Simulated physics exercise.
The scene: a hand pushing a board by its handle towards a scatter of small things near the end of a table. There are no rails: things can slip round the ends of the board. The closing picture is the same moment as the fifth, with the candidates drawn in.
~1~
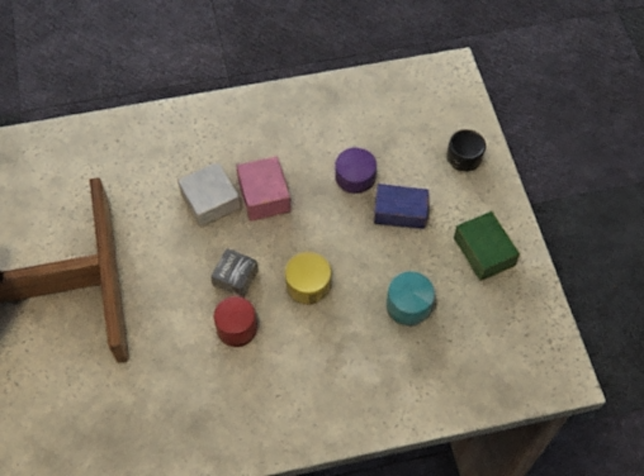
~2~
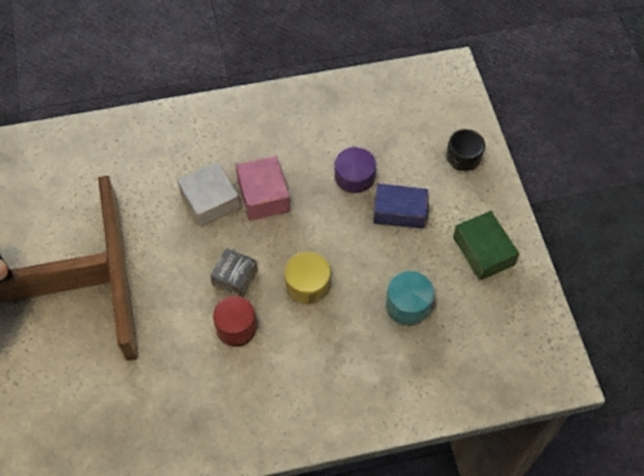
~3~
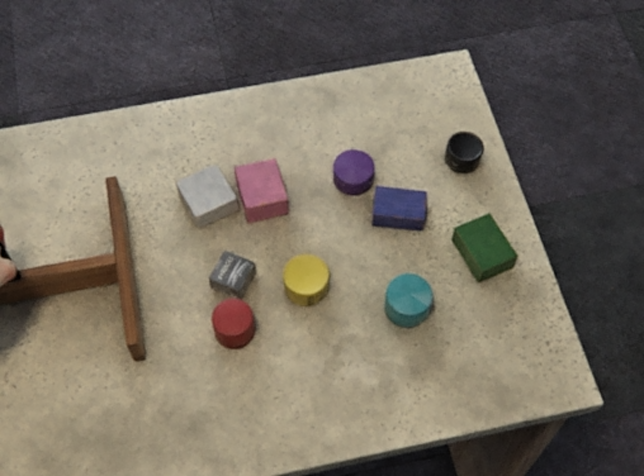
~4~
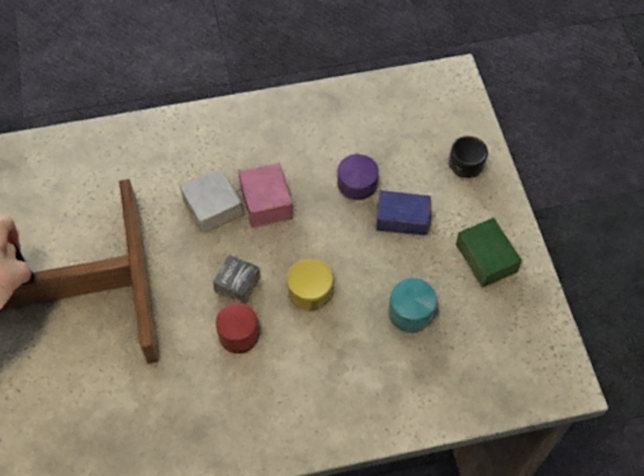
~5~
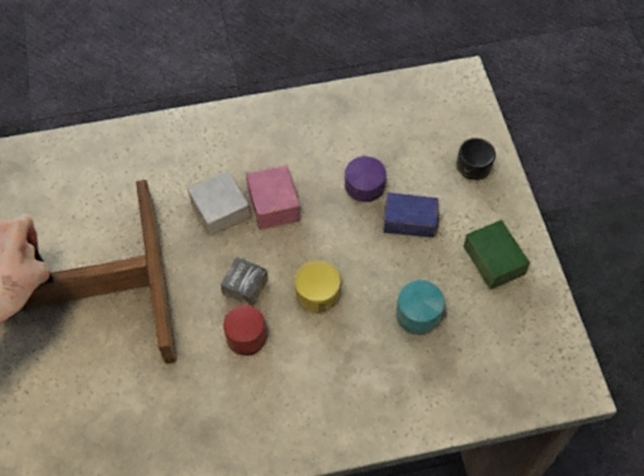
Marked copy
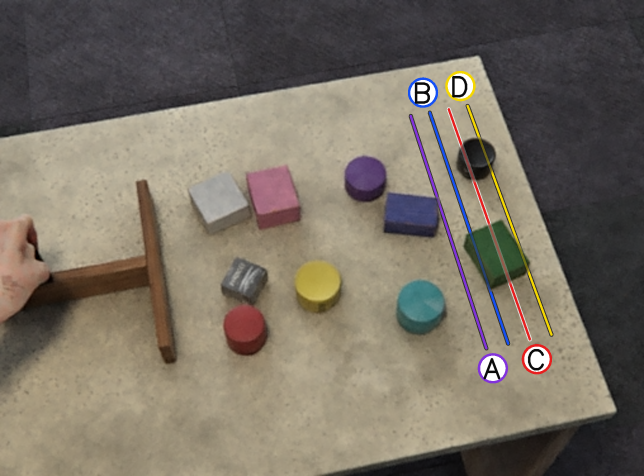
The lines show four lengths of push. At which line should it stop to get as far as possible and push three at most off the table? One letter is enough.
Up to line B.
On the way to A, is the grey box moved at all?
Yes.
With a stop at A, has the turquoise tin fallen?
No.
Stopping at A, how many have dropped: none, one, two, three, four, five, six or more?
In all, two.
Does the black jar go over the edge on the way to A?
Yes.
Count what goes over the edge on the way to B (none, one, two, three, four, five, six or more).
By then, two.
On the copy, A at (446, 224); B at (466, 220); C at (486, 216); D at (507, 212).
On B. First, board (268, 237); purple tin (370, 178); white block (286, 193).
Then, board (379, 216); black jar (511, 153); purple tin (473, 160).
Finally, board (466, 200); purple tin over the edge; black jar over the edge; two fallen.
By contrast, A is within the limit but short; C drops four; D drops six.
